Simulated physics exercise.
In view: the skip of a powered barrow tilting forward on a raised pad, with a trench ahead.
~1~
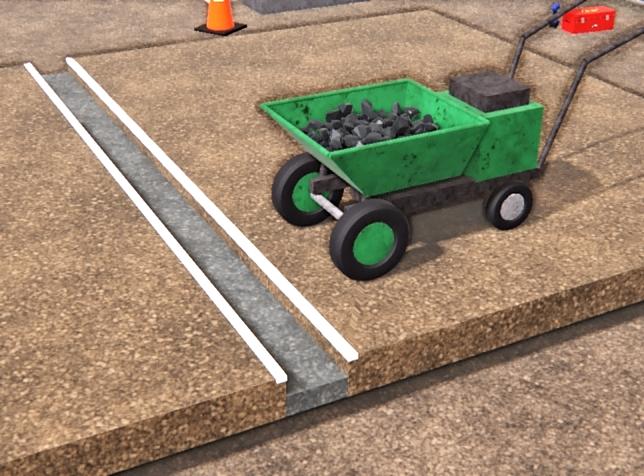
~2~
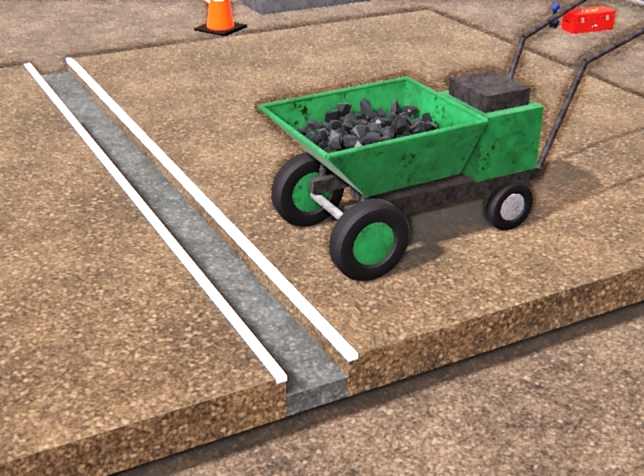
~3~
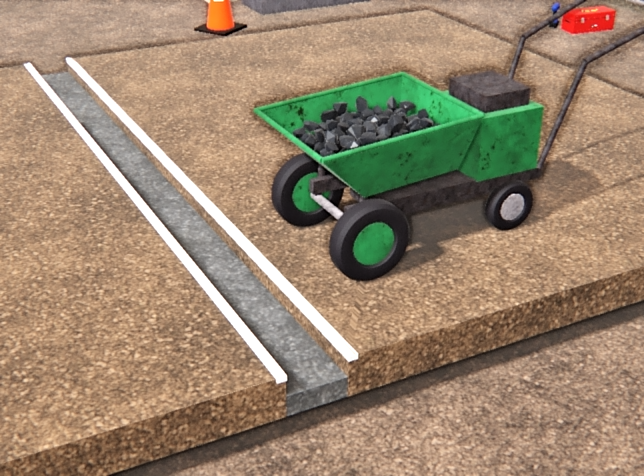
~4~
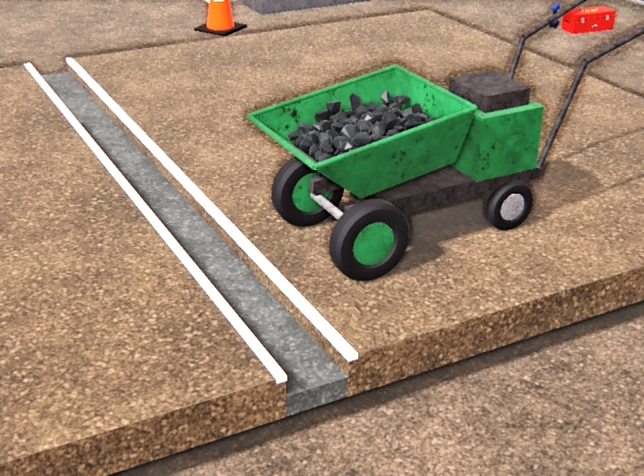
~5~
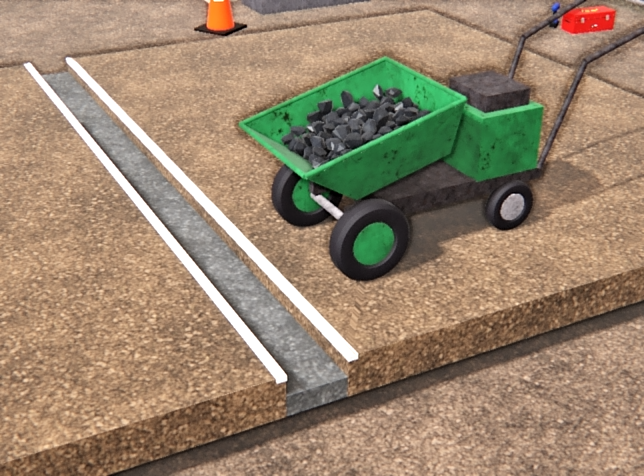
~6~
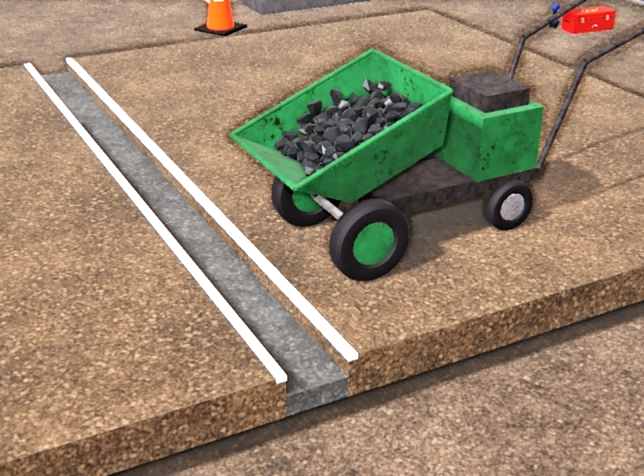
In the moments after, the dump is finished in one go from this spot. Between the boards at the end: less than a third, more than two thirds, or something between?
The trench takes from one third to two thirds.
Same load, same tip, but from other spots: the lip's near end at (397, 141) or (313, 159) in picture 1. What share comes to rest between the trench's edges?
First some 50, then 20 per cent.
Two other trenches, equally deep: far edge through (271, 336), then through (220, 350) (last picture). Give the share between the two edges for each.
About 20 and 80 per cent.
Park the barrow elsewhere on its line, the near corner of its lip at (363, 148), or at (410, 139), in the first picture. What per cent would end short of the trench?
First some 0, then 30 per cent.
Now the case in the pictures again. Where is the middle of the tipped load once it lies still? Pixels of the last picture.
Roughly at (219, 279).
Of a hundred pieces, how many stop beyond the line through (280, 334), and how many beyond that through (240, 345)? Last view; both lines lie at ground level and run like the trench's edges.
In turn 60 and 20 in a hundred.
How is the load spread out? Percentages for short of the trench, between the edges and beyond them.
In per cent, short 0, between 45 and beyond 30.
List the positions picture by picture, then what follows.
The first frame shows lip of the skip (329, 155), level; top of the load (376, 129), lumps of coal; first edge of the trench (321, 321); far edge (252, 341), the trench under half as wide as the skip, and shallow for its width.
The second frame shows lip of the skip (327, 157), tipped barely; top of the load (374, 128).
The third frame shows lip of the skip (322, 161), tipped barely; top of the load (395, 122).
The fourth frame shows lip of the skip (314, 167), tipped a little; top of the load (389, 119).
The fifth frame shows lip of the skip (305, 177), tipped clearly; top of the load (392, 118).
The sixth frame shows lip of the skip (295, 189), tipped clearly; top of the load (393, 116); first edge of the trench (321, 321); far edge (252, 341).
Just after the last frame, skip tipped steeply; every one in the skip.
A moment on, skip tipped right over; roughly two thirds in the skip; roughly a quarter in or heaped over the trench; about a tenth beyond it.
Further on, skip tipped right over; roughly a quarter in the skip; roughly half in or heaped over the trench; roughly a quarter beyond it.
When it is over, skip tipped right over; roughly a quarter in the skip; roughly half in or heaped over the trench; roughly a quarter beyond it.
